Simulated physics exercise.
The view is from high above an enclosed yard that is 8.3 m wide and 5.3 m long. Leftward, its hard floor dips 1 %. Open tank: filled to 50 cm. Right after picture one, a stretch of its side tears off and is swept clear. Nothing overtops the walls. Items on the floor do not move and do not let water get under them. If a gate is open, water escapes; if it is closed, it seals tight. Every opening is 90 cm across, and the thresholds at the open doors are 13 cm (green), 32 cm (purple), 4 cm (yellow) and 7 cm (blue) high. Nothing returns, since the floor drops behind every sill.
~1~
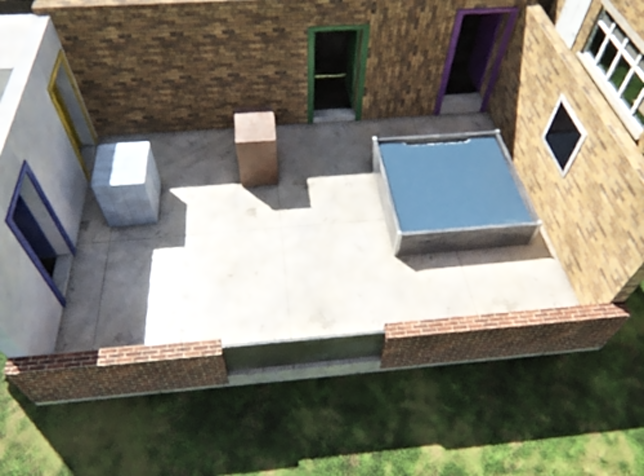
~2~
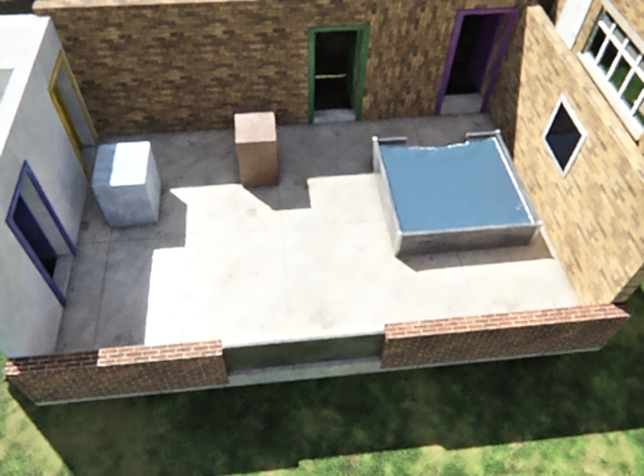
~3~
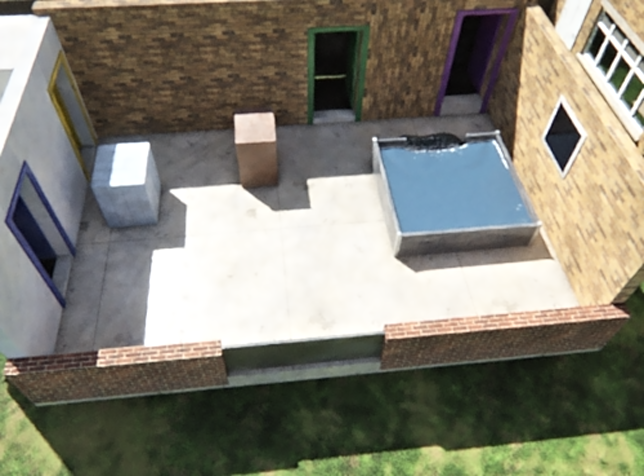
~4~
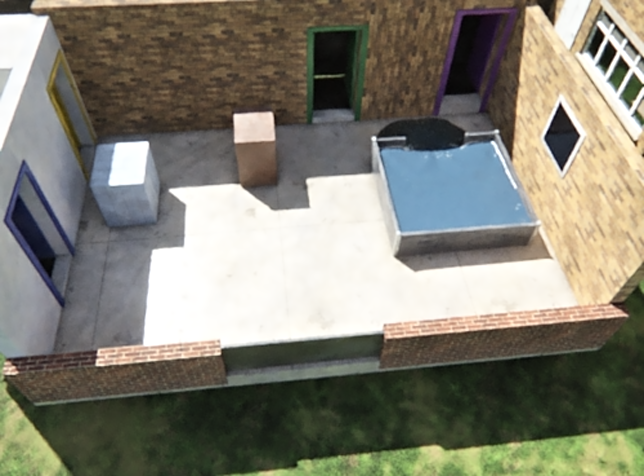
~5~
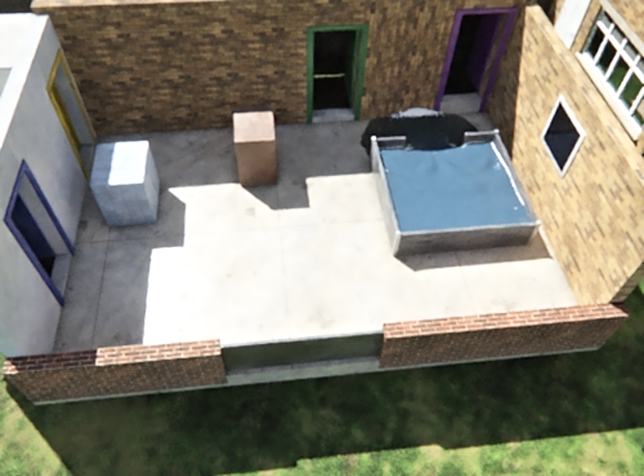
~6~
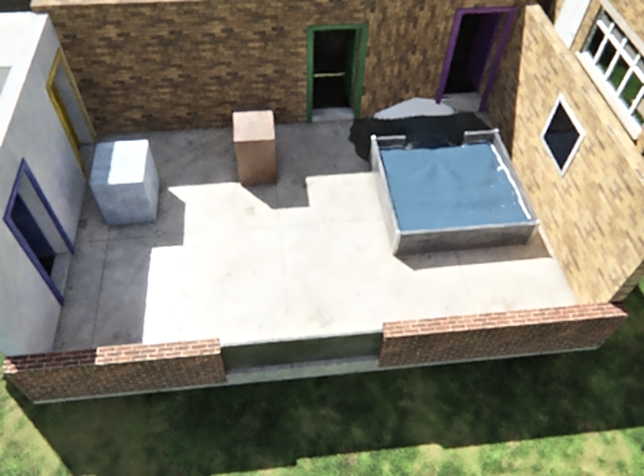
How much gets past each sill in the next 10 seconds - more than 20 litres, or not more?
One by one: The green door will hold enough water back. The purple door will hold enough water back. The yellow door will not hold enough water back. The blue door will hold enough water back.
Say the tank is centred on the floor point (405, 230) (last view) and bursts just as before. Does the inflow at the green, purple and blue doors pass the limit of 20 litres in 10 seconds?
Checking the limit: Green is beyond it, purple is within it and blue is within it.
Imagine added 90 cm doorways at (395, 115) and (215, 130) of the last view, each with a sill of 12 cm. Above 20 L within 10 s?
Well, the first is beyond the mark and the second is shy of the mark.
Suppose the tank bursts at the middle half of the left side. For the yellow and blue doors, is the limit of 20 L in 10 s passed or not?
So yellow ends up past the limit and blue ends up past the limit.
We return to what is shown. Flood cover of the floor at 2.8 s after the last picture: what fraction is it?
Wet share: Near 40 percent.
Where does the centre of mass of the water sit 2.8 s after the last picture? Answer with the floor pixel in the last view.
Balance point at about (416, 177).
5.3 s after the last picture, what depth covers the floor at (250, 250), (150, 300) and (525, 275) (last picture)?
Close to 2, 1 and 2 centimetres.
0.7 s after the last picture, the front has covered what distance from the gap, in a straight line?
Roughly 2.8 m.
Then, 0.7 s after the last picture water covers 10 % of the floor and is deepest (38 cm) near (415, 117); green door 10 cm at the sill, 0 L in, purple door 24 cm at the sill, 0 L in, yellow door not reached, blue door not reached.
Then, 1.5 s after the last picture water covers 20 % of the floor and is deepest (38 cm) near (480, 113); green door 12 cm at the sill, 0 L in, purple door 31 cm at the sill, 0 L in, yellow door not reached, blue door not reached.
Then, 2.8 s after the last picture water covers 40 % of the floor and is deepest (26 cm) near (480, 113); green door 10 cm at the sill, 1 L in, purple door 24 cm at the sill, 2 L in, yellow door 7 cm at the sill, 0 L in, blue door not reached.
Then, 5.3 s after the last picture water covers 70 % of the floor and is deepest (18 cm) near (417, 123); green door 9 cm at the sill, 1 L in, purple door 16 cm at the sill, 2 L in, yellow door 12 cm at the sill, 95 L in, blue door 1 cm at the sill, 0 L in.
Then, 9.3 s after the last picture water covers 90 % of the floor and is deepest (12 cm) near (48, 377); green door 6 cm at the sill, 1 L in, purple door 10 cm at the sill, 2 L in, yellow door 10 cm at the sill, 218 L in, blue door 7 cm at the sill, 0 L in.
